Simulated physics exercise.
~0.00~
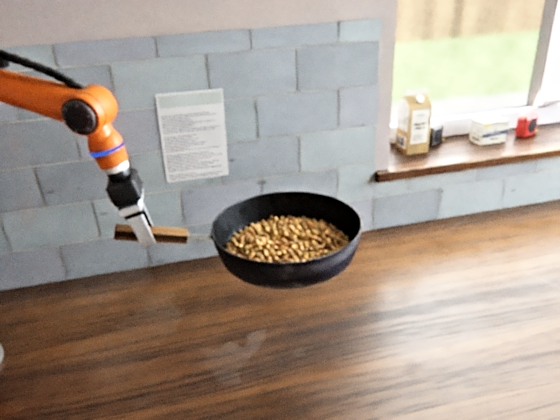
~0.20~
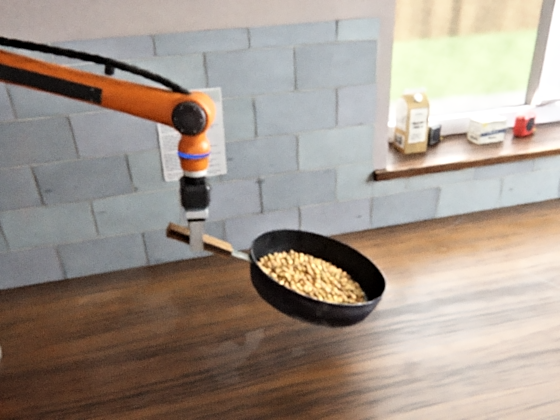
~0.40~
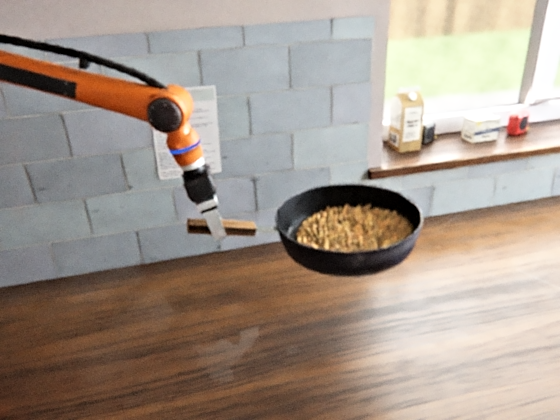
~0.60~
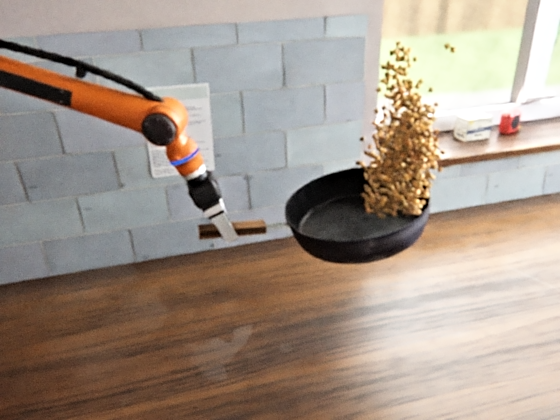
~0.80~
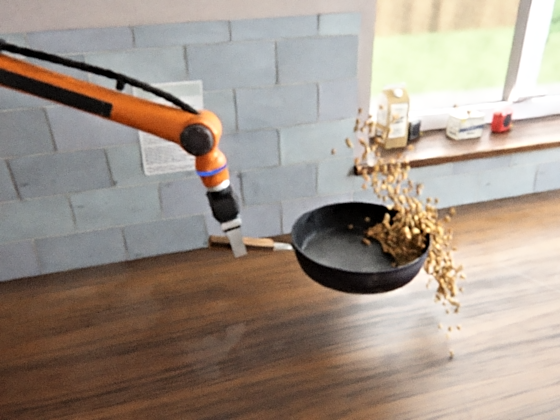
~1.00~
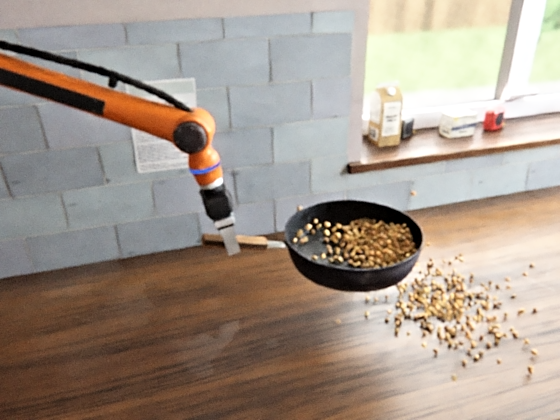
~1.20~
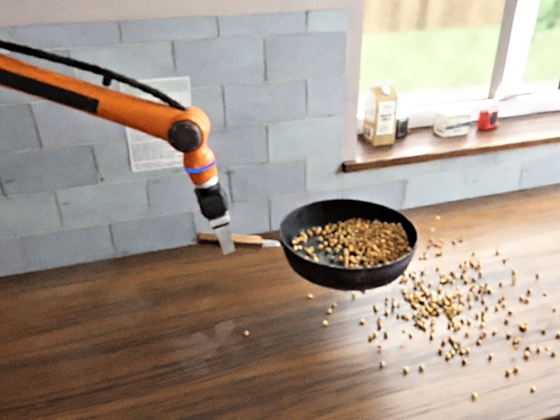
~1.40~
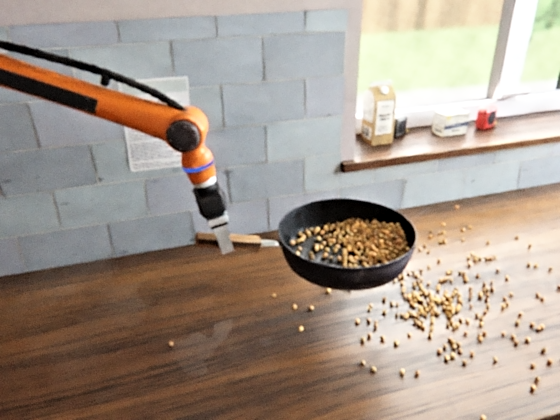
Orange robot arm tossing chickpeas from a black frying pan, catching over half while the rest scatter across the wooden worktop.
